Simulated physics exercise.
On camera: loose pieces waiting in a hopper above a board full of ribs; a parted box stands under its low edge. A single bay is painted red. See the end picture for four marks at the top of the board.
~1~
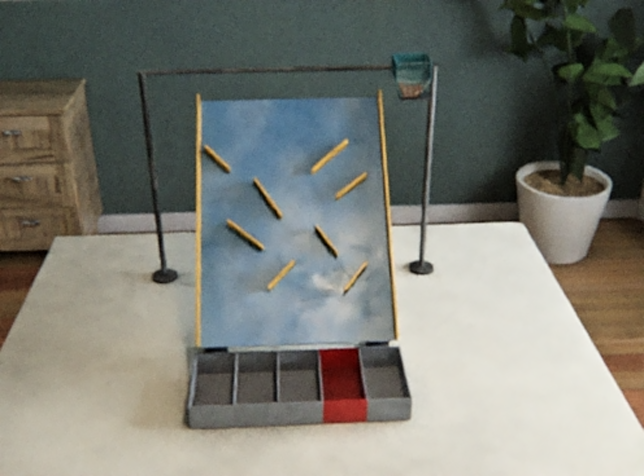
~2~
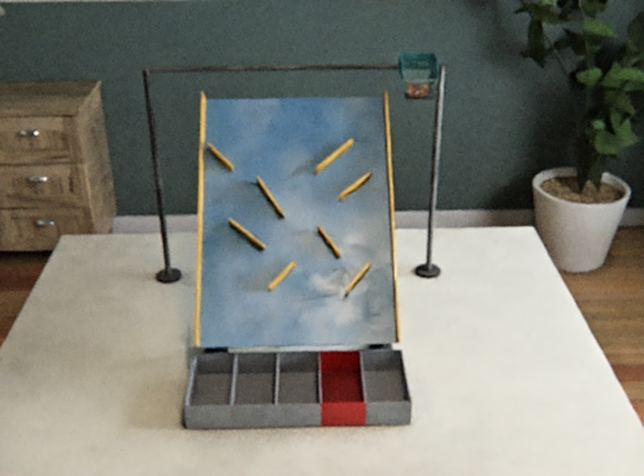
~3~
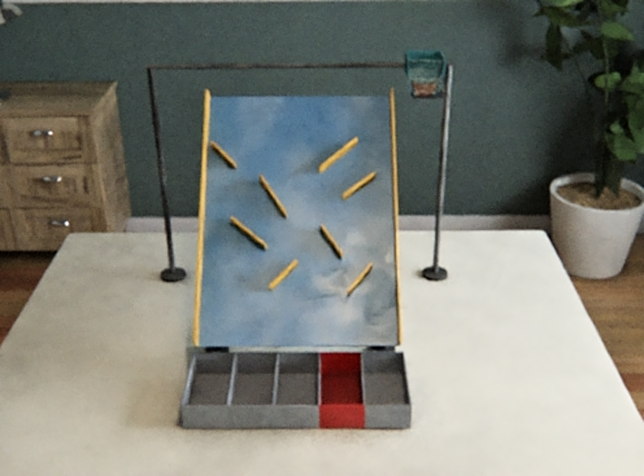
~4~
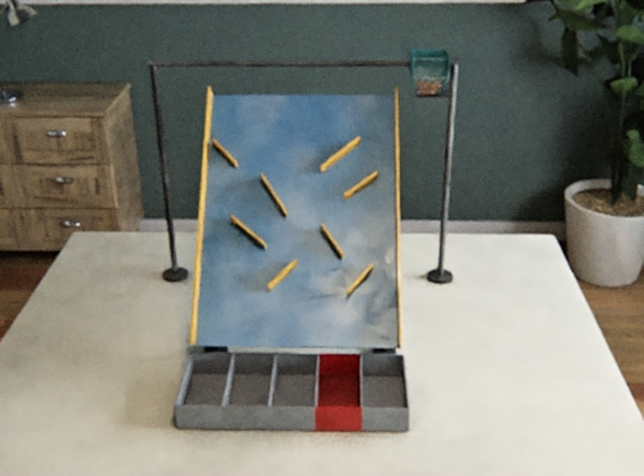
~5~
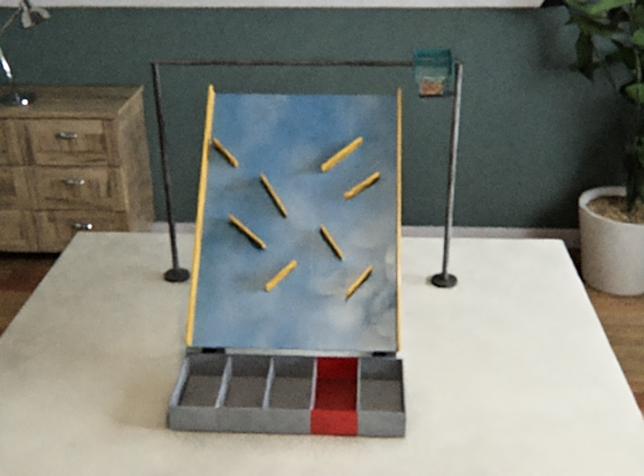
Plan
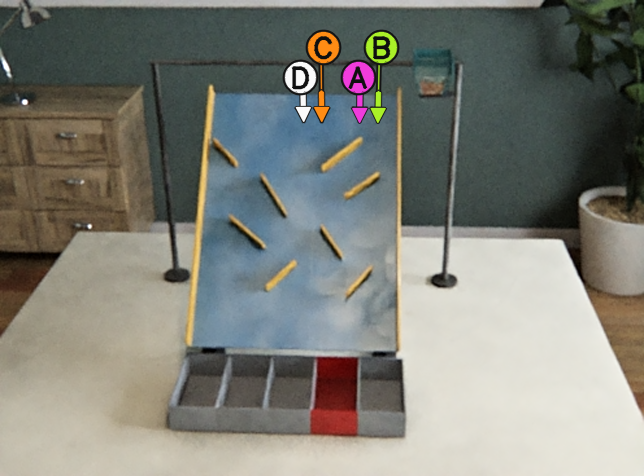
A tilted board with a cloudy blue face and yellow ribs stands on a pale tabletop, seen from the front and slightly above, in a room with a dark green wall. Below it sits a grey parted box with one red bay right of centre, while a teal hopper holding small pieces hangs at the upper right, between a wooden drawer cabinet and a potted plant. The camera drifts gently sideways, shifting the view slightly, and nothing else moves.
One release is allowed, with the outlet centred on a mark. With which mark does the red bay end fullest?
Mark D does it best.
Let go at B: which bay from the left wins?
The fifth from the left.
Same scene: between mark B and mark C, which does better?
C.
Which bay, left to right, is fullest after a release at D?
The fourth.
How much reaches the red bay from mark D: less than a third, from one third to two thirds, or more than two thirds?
It is from one third to two thirds.
On the marked copy, mark A meets the board at (359, 117); mark B meets the board at (377, 117); mark C meets the board at (321, 116); mark D meets the board at (303, 116).
Choosing A, about a quarter in the red bay, most in other bays, a stray few outside the box.
Choosing B, a small part in the red bay, most in other bays, a small part outside the box.
Choosing C, about a quarter in the red bay, about two thirds in other bays, a small part outside the box.
Choosing D, about half in the red bay, about half in other bays.
